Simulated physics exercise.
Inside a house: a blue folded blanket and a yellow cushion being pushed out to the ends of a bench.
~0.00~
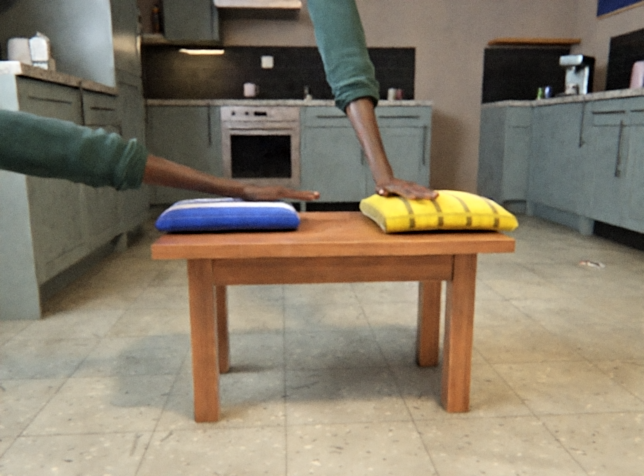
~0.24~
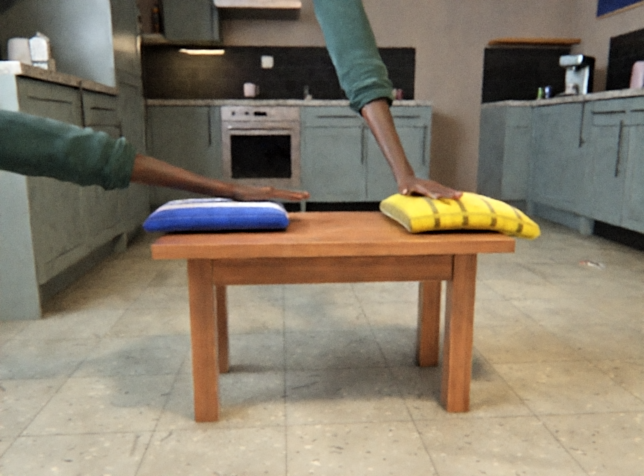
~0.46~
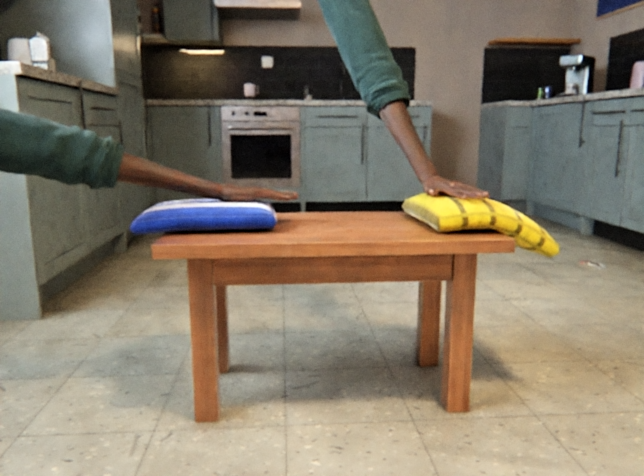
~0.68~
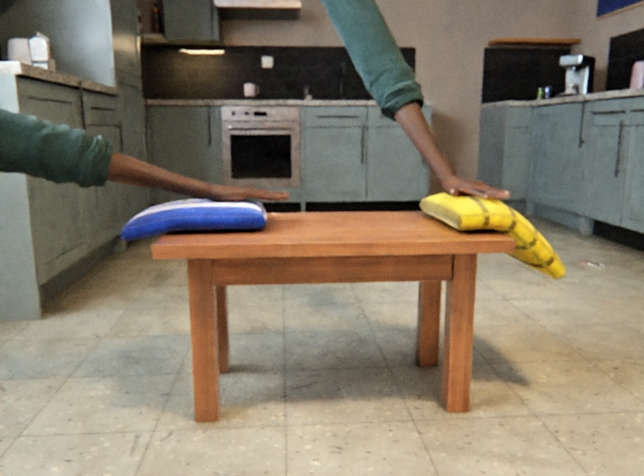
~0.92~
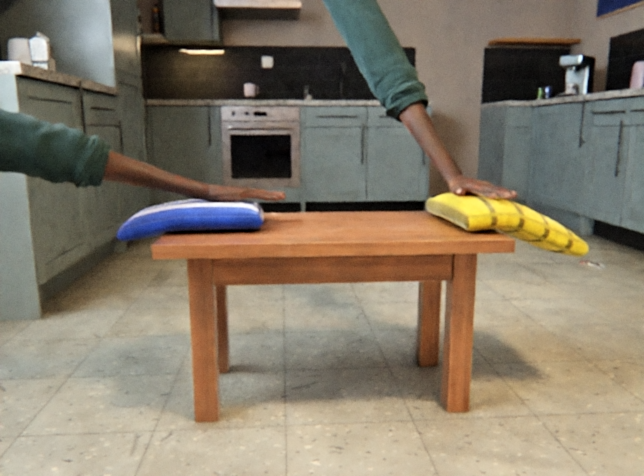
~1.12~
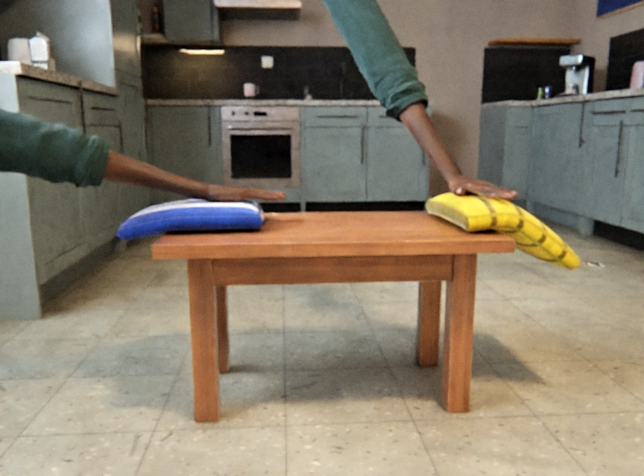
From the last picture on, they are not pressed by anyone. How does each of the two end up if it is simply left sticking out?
Result: The blue folded blanket is going to stay on I think; the yellow cushion is going to come off I think.
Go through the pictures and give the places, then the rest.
In the first picture, folded blanket tip (163, 221); cushion tip (499, 218).
In the second picture, folded blanket tip (152, 222); cushion tip (520, 226).
In the third picture, folded blanket tip (140, 224); cushion tip (539, 244).
In the fourth picture, folded blanket tip (131, 230); cushion tip (545, 265).
In the fifth picture, folded blanket tip (127, 231); cushion tip (566, 245).
In the sixth picture, folded blanket tip (127, 230), about a third past the edge; cushion tip (558, 257), well over half past the edge.
By 1.42 s, folded blanket unmoved; cushion falling near (508, 276).
By 1.70 s, folded blanket unmoved; cushion on the floor near (550, 360).
When it is over, folded blanket unmoved; cushion on the floor near (572, 366). The blue folded blanket holds its place and the yellow cushion slumps off the end.
